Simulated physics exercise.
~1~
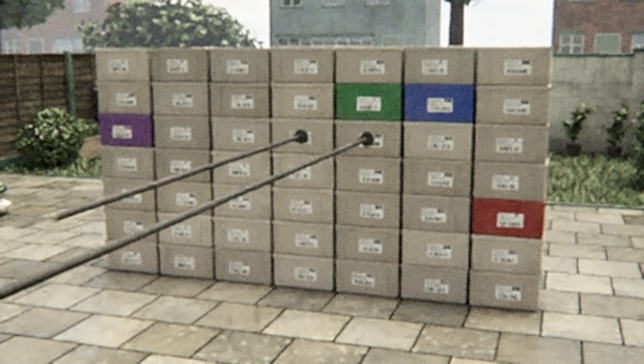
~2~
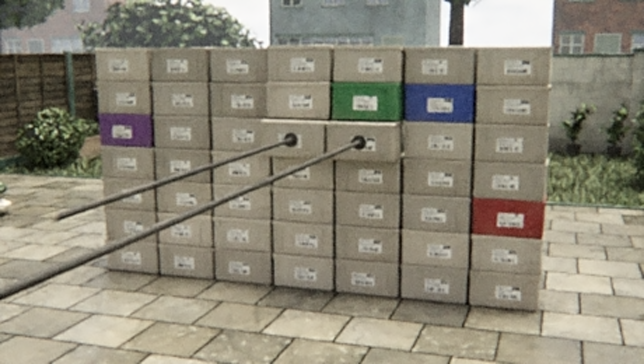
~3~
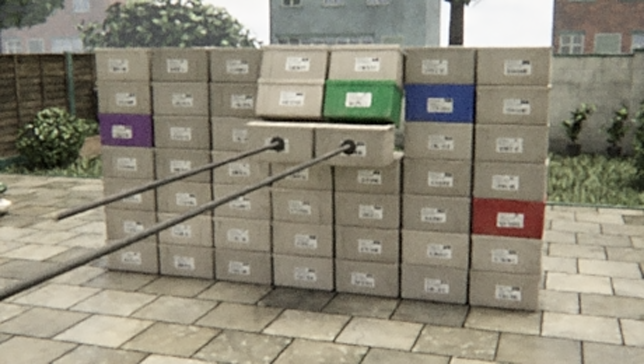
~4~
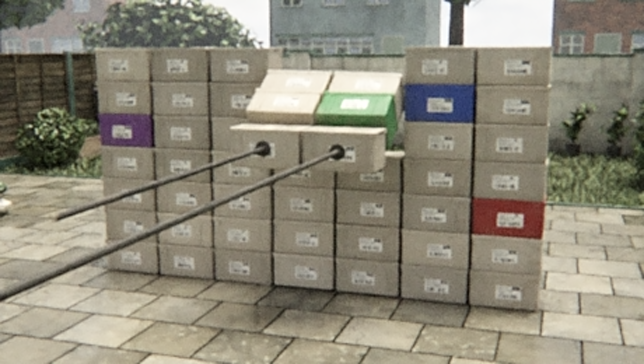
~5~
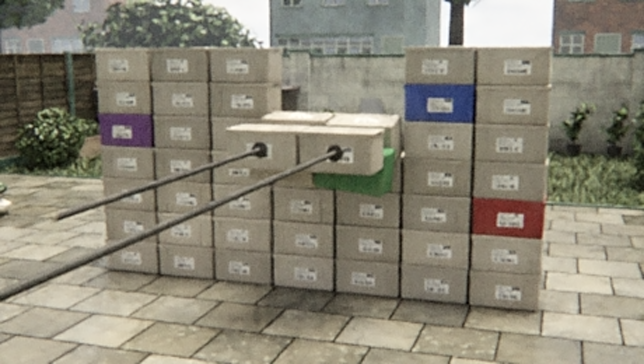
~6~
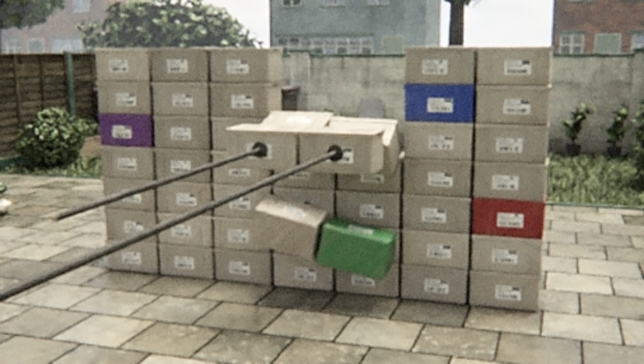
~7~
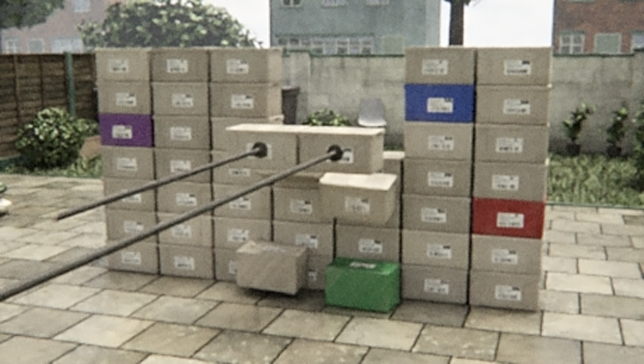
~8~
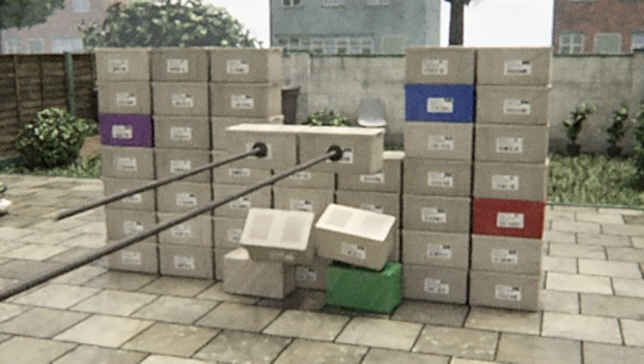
The clip opens on a wall of stacked grey-brown boxes on a paved yard, with a few coloured ones, and two dark rods attached to a neighbouring pair near the upper middle. The rods draw the pair out toward the viewer. The green box, the plain one beside it and those above tip forward over the pair. The green box and its plain neighbour then drop in front of the wall to the paving, and two more boxes tumble after them. At the end the green box lies on its side, the rods still hold the pair, and the blue, red and purple boxes remain in place.
